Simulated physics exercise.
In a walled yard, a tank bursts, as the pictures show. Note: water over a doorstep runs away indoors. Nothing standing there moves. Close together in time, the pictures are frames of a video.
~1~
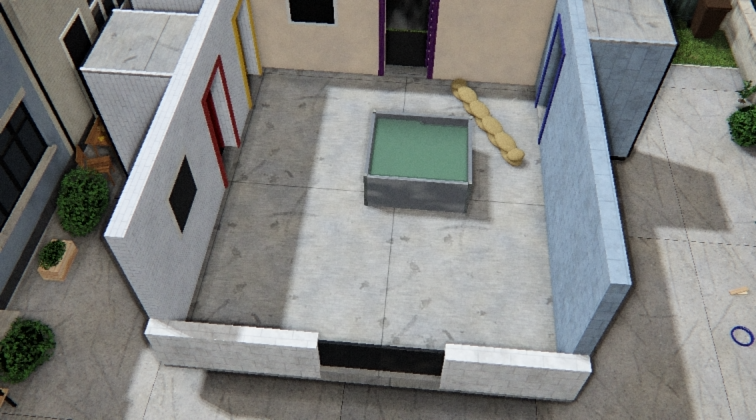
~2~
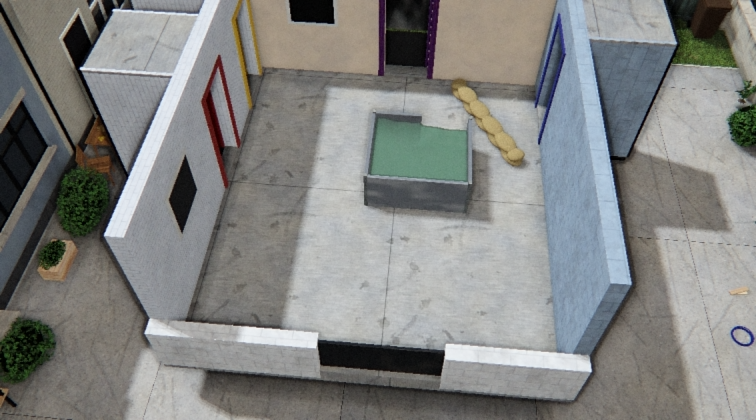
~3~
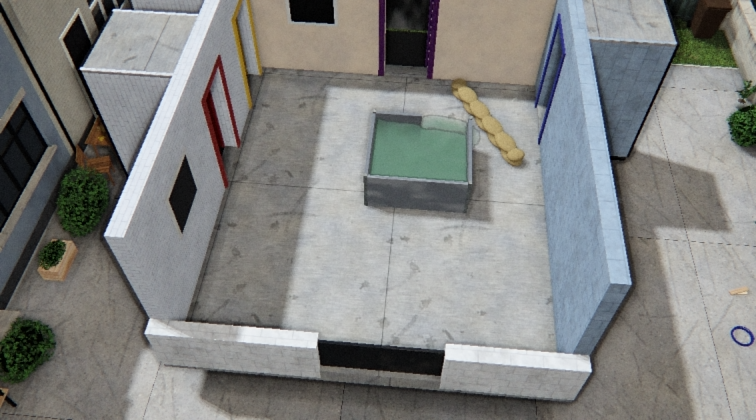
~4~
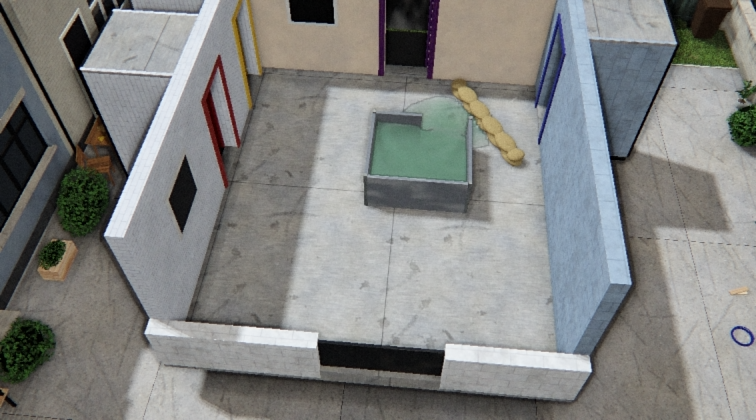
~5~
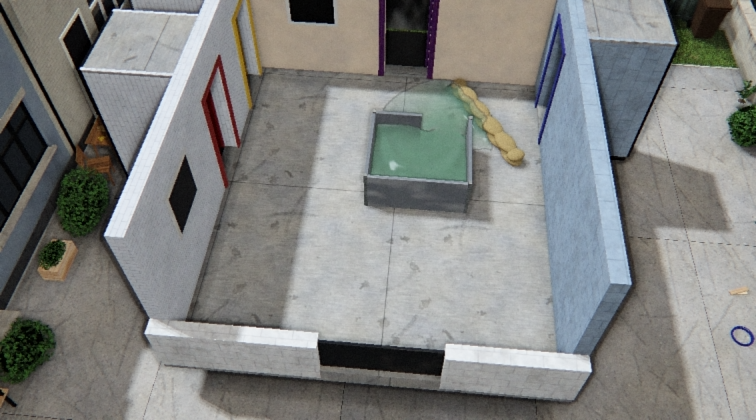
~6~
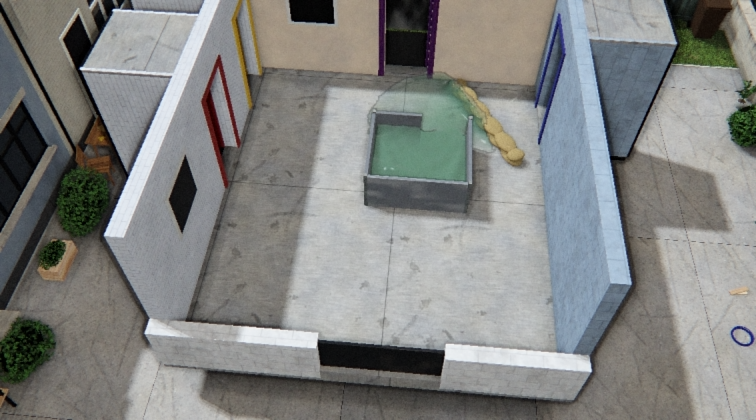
The footage shows an open grey tank of green liquid in a walled yard; a section of its far wall opens, and liquid pours out behind it, spreading across the paving and around a knobbly tan object.
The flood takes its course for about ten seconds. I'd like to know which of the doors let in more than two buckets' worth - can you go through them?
As I see it, the red door stays inside what's allowed there. The blue door stays inside what's allowed there. The yellow door goes beyond what's allowed there. The purple door goes beyond what's allowed there.
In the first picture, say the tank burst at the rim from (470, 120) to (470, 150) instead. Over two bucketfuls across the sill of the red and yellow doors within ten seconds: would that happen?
The red door falls short, while the yellow door ends up above.
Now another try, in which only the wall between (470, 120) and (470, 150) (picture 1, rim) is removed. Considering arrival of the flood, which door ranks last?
The red door comes last.
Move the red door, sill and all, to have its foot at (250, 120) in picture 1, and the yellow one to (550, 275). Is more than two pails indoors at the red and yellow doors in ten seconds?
As I see it, the red door crosses the limit, and the yellow door remains below the limit.
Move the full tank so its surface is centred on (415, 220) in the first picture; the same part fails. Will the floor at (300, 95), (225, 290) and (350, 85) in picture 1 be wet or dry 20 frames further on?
In the order asked: Reached by the flood, not reached, reached by the flood.
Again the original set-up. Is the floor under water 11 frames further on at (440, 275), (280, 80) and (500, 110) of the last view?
Result, in the order given: Not wetted / wetted / wetted.
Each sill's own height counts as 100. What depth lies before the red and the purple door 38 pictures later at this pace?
Around 110 in a hundred for the first and 130 in a hundred for the second.
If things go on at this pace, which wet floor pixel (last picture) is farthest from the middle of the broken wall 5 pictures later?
I reckon the front has reached (346, 77) by then.
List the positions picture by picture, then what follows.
The open tank at (420, 149) is whole and still, in the first picture.
The front is at a hidden place, out from the gap on the open tank's far side, in the second picture.
The front is at a hidden place, out from the gap on the open tank's far side, in the third picture.
Water pours out on the open tank's far side and has run to (440, 99), in the fourth picture.
The front is at (447, 80), out from the gap on the open tank's far side, in the fifth picture.
Water pours out on the open tank's far side and has run to (412, 77), in the sixth picture.
A moment on, water covers 15 % of the floor; the red door not reached, the blue door not reached, the yellow door not reached, the purple door over two buckets in.
Next, water covers 25 % of the floor; the red door not reached, the blue door wet at the sill, nothing in, the yellow door not reached, the purple door far over two buckets in.
Then, water covers 40 % of the floor; the red door wet at the sill, nothing in, the blue door wet at the sill, nothing in, the yellow door over two buckets in, the purple door far over two buckets in.
Later, water covers 60 % of the floor; the red door wet at the sill, nothing in, the blue door wet at the sill, nothing in, the yellow door far over two buckets in, the purple door far over two buckets in.
In the end, water covers 85 % of the floor; the red door wet at the sill, nothing in, the blue door under two buckets in, the yellow door far over two buckets in, the purple door far over two buckets in.
